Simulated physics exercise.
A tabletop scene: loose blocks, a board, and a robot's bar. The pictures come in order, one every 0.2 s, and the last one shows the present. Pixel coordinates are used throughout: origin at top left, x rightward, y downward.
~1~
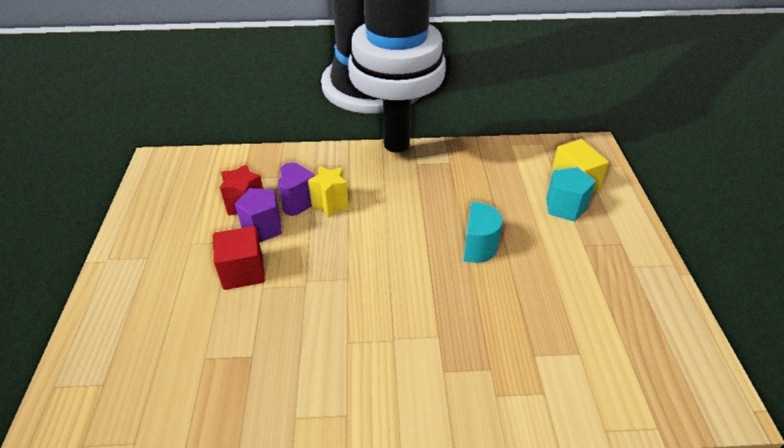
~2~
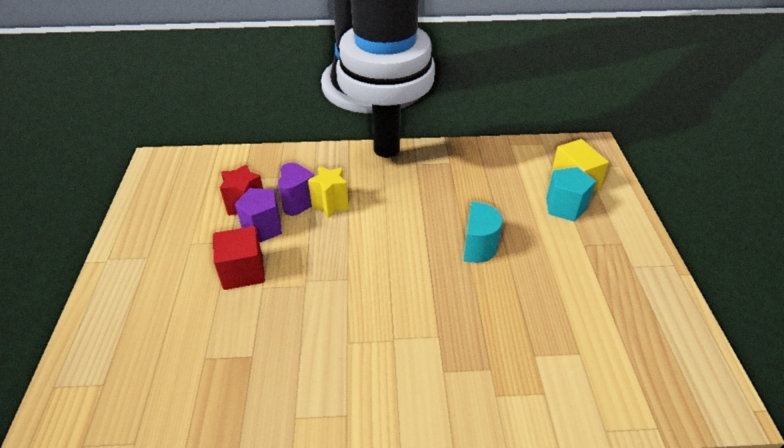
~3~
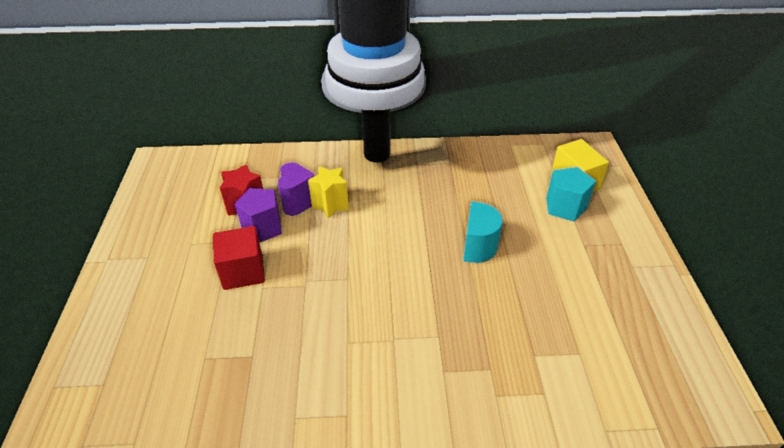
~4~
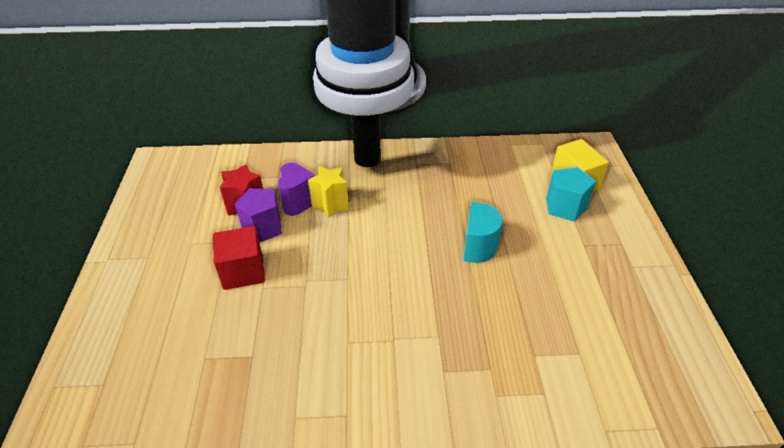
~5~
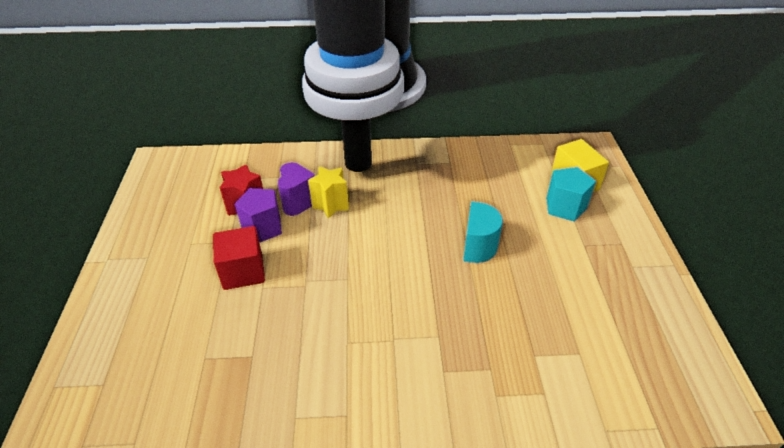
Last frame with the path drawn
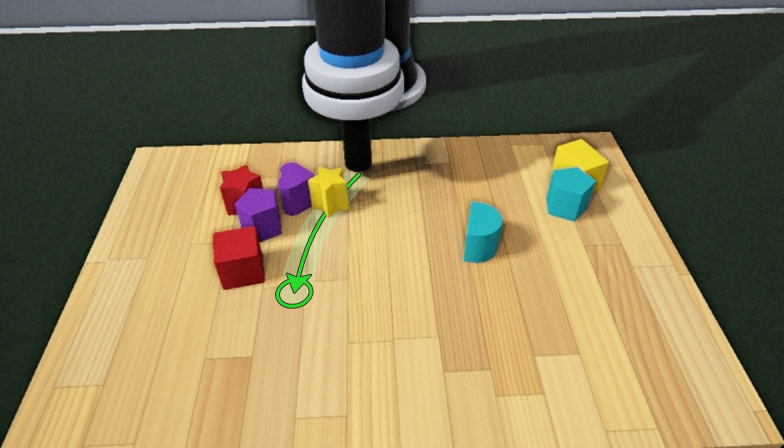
A black robot bar hangs over the far edge of a light wooden tabletop, seen from above at an angle by a still camera. On the left sit a red star, two purple blocks, a yellow star and a red cube, with a cyan half-round block right of centre and yellow and cyan blocks at far right. The bar glides slightly left and nearer, while every block stays still.
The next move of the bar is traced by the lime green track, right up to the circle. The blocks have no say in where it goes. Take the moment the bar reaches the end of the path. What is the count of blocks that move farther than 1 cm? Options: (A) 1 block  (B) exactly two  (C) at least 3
(A)
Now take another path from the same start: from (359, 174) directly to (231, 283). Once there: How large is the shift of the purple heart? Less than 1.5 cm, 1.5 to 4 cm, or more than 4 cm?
It goes 1.5 to 4 cm.
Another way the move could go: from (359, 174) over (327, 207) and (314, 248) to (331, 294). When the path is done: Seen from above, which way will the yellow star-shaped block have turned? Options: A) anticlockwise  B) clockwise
My answer is option B.
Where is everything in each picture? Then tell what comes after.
Lower end of the bar at (397, 145), tops of blocks, red square block at (235, 243), purple heart at (294, 175), yellow star-shaped block at (328, 177), in the first picture.
Bar at (387, 150), blocks as before, in the second picture.
Bar at (377, 155), blocks as before, in the third picture.
Bar at (368, 160), blocks as before, in the fourth picture.
Bar at (358, 164), red square block at (235, 243), purple heart at (294, 175), yellow star-shaped block at (328, 177), in the fifth picture.
The drawn path runs from (359, 174) via (318, 225), ending at (294, 293).
What follows on the original path. One third of the way, bar at (329, 197); yellow star-shaped block at (311, 196), turned 20° clockwise.
Two thirds of the way, bar at (306, 235); yellow star-shaped block at (285, 237), turned 25° clockwise.
At the end, bar at (292, 282); red square block at (231, 246), turned 15° clockwise; purple heart not moved; yellow star-shaped block at (259, 281), turned 50° clockwise.
